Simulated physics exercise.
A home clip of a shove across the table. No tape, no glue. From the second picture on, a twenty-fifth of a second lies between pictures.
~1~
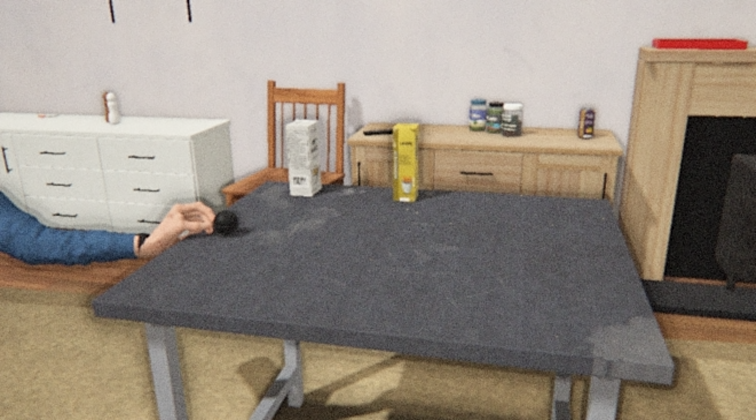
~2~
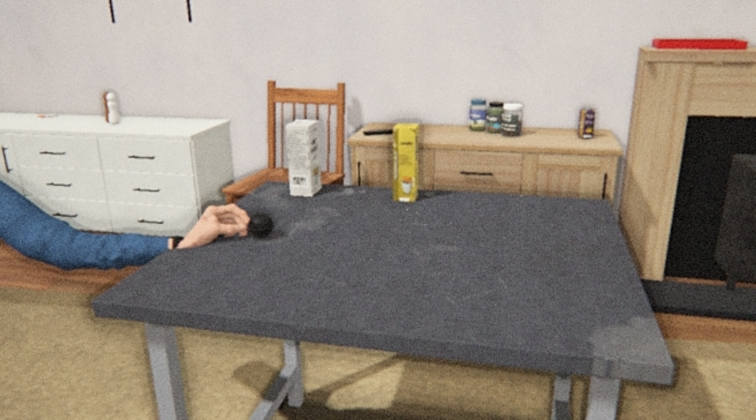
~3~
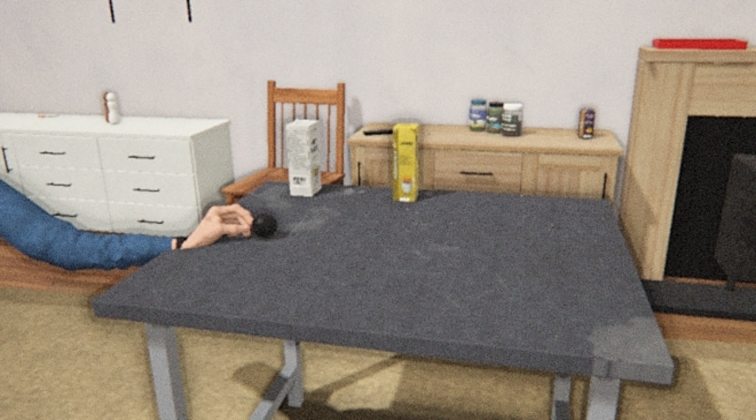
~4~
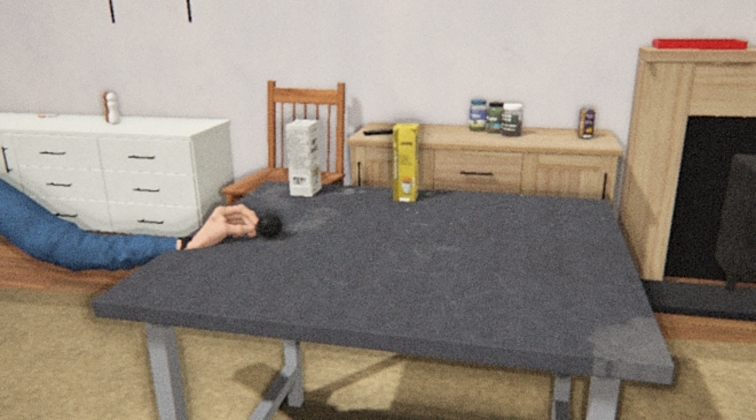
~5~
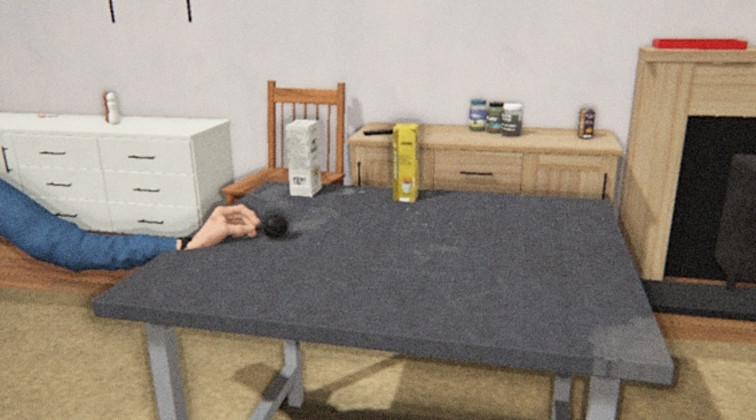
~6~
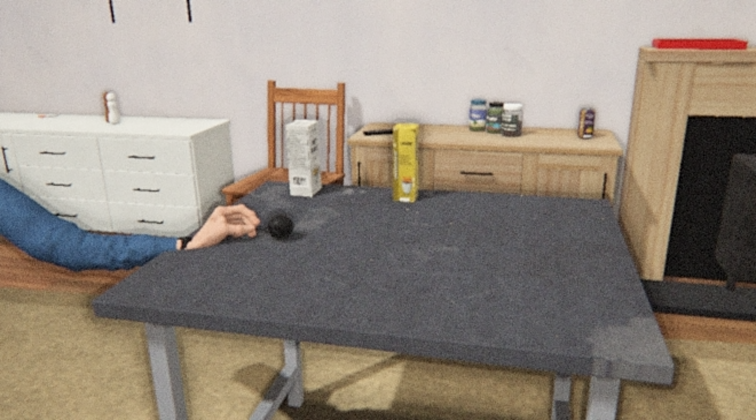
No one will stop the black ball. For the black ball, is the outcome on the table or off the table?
The black ball remains on top.
Then, 0.20 s on from there, black ball shifted about its own width near (303, 229).
Then, 0.40 s on from there, black ball shifted well along near (319, 230).
In the end, moved from the start, black ball. At the end, from the last picture's camera, black ball near (329, 231).
